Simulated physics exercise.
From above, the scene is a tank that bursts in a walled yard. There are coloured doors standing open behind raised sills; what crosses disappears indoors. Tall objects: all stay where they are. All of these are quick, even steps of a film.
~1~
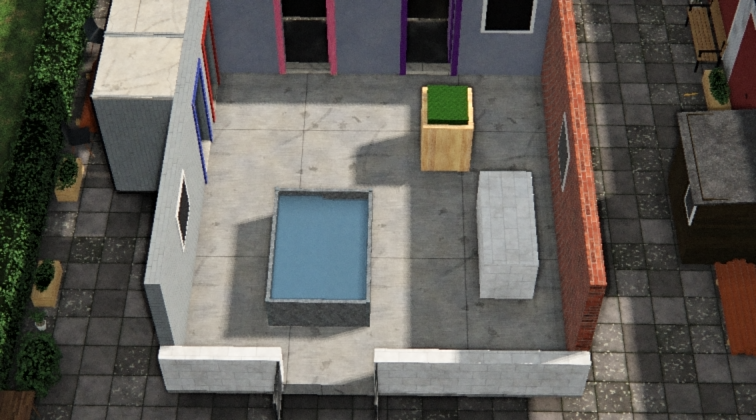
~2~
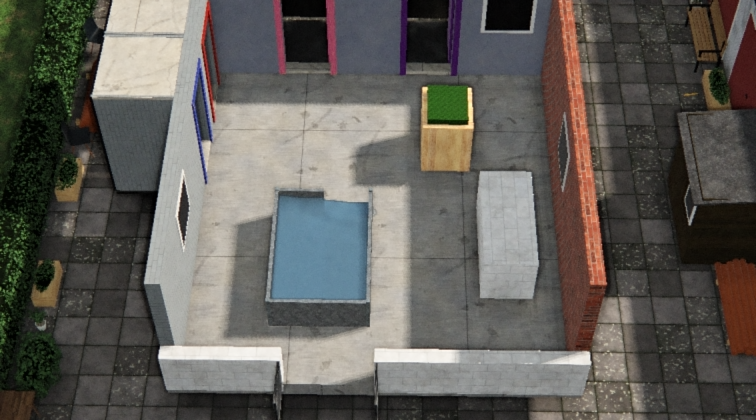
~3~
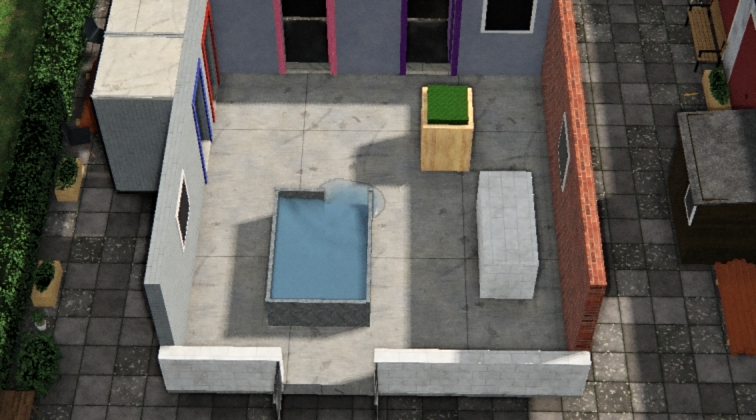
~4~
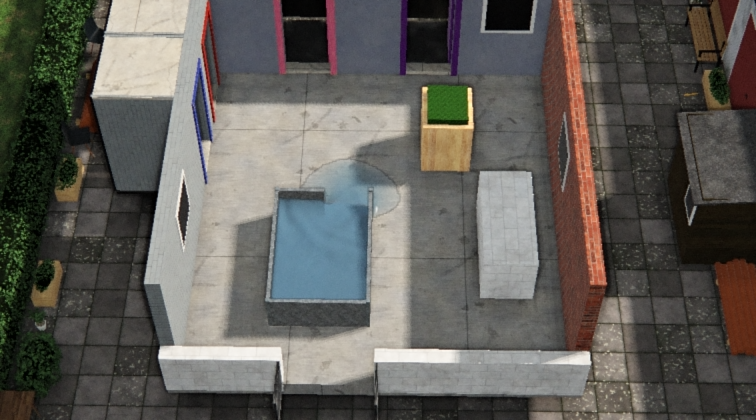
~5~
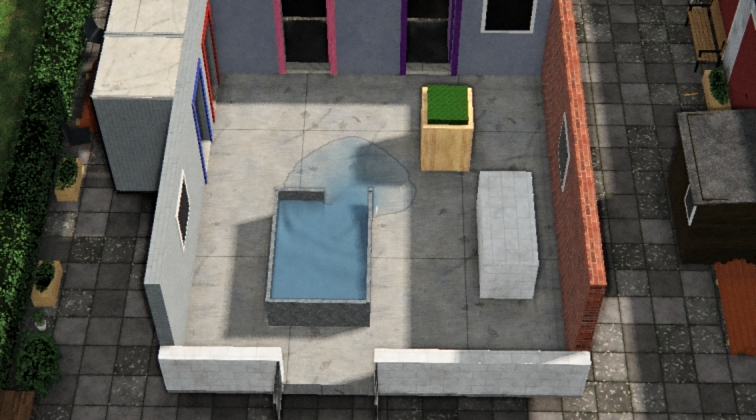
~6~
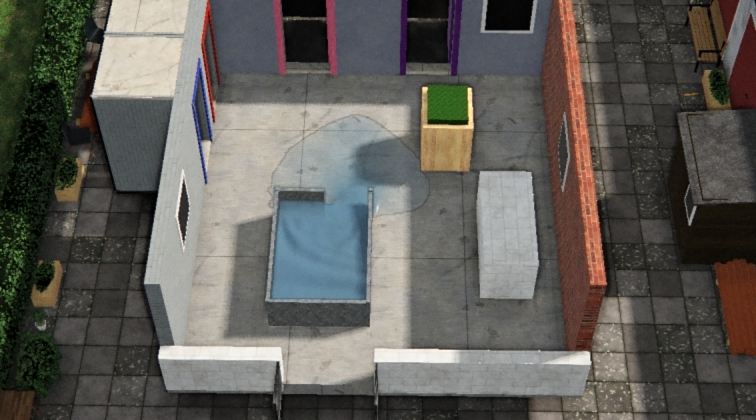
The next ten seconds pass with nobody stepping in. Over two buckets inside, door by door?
Result: The purple door will most likely go past the limit. The red door will most likely go past the limit. The blue door will most likely keep inside the limit. The pink door will most likely go past the limit.
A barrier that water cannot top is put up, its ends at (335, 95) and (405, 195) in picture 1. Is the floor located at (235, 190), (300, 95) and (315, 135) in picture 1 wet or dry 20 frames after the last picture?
Results in order: Bone-dry / swamped / swamped.
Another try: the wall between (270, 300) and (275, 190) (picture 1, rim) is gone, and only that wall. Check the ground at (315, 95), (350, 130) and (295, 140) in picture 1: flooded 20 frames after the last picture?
Submerged, submerged, submerged.
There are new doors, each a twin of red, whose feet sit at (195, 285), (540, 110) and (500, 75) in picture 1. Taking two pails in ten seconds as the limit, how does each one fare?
Note: Door one undershoots; door two overshoots; door three undershoots.
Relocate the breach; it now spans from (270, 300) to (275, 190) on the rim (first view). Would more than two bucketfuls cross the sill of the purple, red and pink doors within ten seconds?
The purple one remains below, the red one exceeds the limit, and the pink one exceeds the limit.
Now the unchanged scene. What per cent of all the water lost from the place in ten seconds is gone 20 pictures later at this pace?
Near 40 in a hundred, I reckon.
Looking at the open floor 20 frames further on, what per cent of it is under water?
About 40 percent.
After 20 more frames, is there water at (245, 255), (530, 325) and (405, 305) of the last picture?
In that order the points end up high and dry, high and dry and high and dry.
A moment on, water covers 25 % of the floor; the purple door not reached, the red door not reached, the blue door not reached, the pink door wet at the sill, nothing in.
Next, water covers 35 % of the floor; the purple door over two buckets in, the red door wet at the sill, nothing in, the blue door not reached, the pink door over two buckets in.
Then, water covers 40 % of the floor; the purple door far over two buckets in, the red door under two buckets in, the blue door wet at the sill, nothing in, the pink door far over two buckets in.
Later, water covers 60 % of the floor; the purple door far over two buckets in, the red door far over two buckets in, the blue door wet at the sill, nothing in, the pink door far over two buckets in.
In the end, water covers 80 % of the floor; the purple door far over two buckets in, the red door far over two buckets in, the blue door wet at the sill, nothing in, the pink door far over two buckets in.
